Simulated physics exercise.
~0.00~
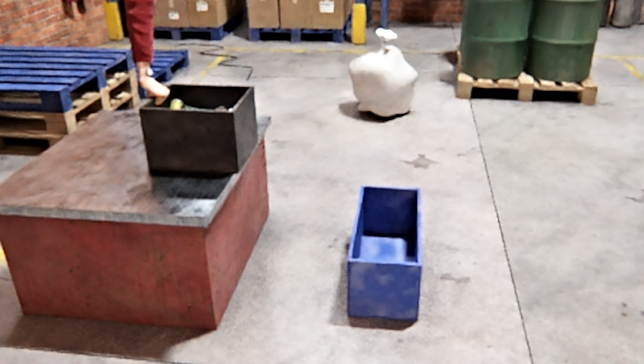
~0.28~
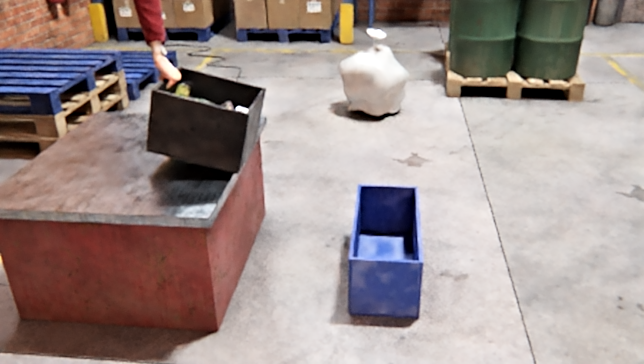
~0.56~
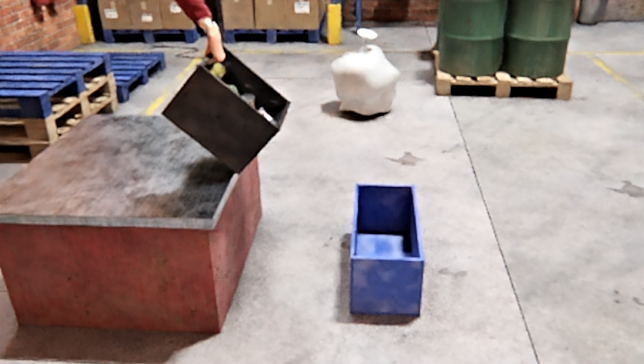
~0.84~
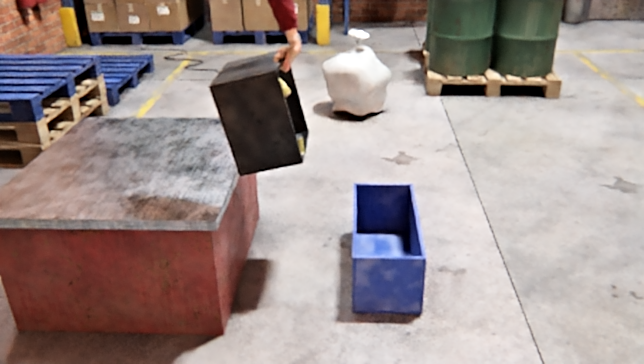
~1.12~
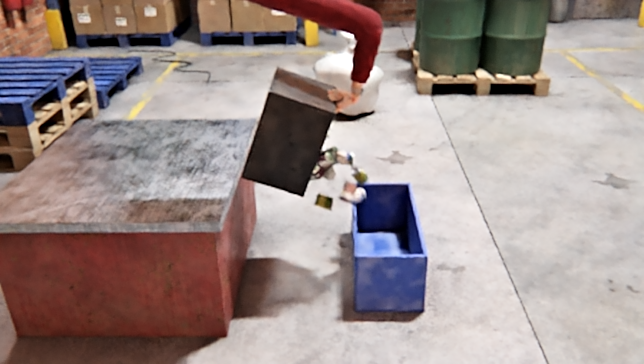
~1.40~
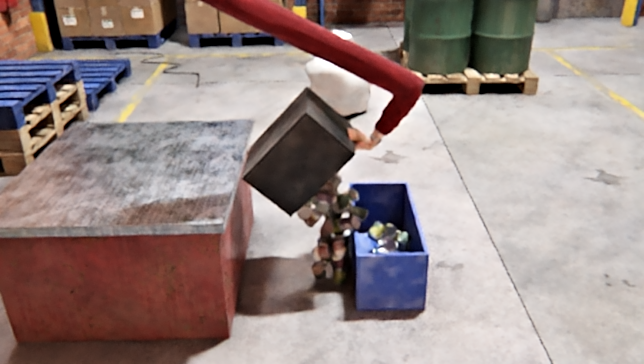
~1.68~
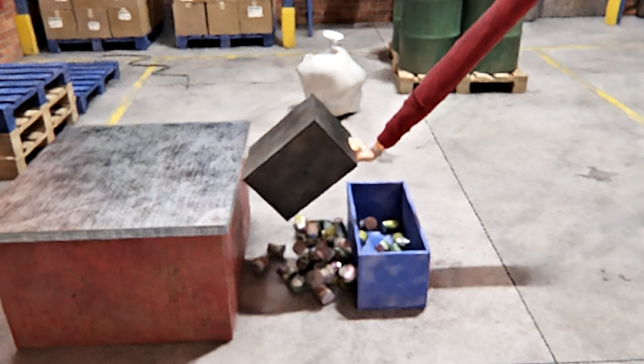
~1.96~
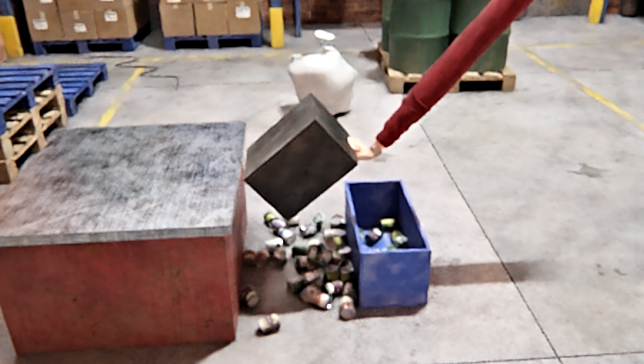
A black crate on a bench was lifted and tipped steadily to the right by a red-sleeved arm until it hung nearly upside down, spilling small tins; some landed in the blue box, but most ended up scattered on the floor between it and the bench.
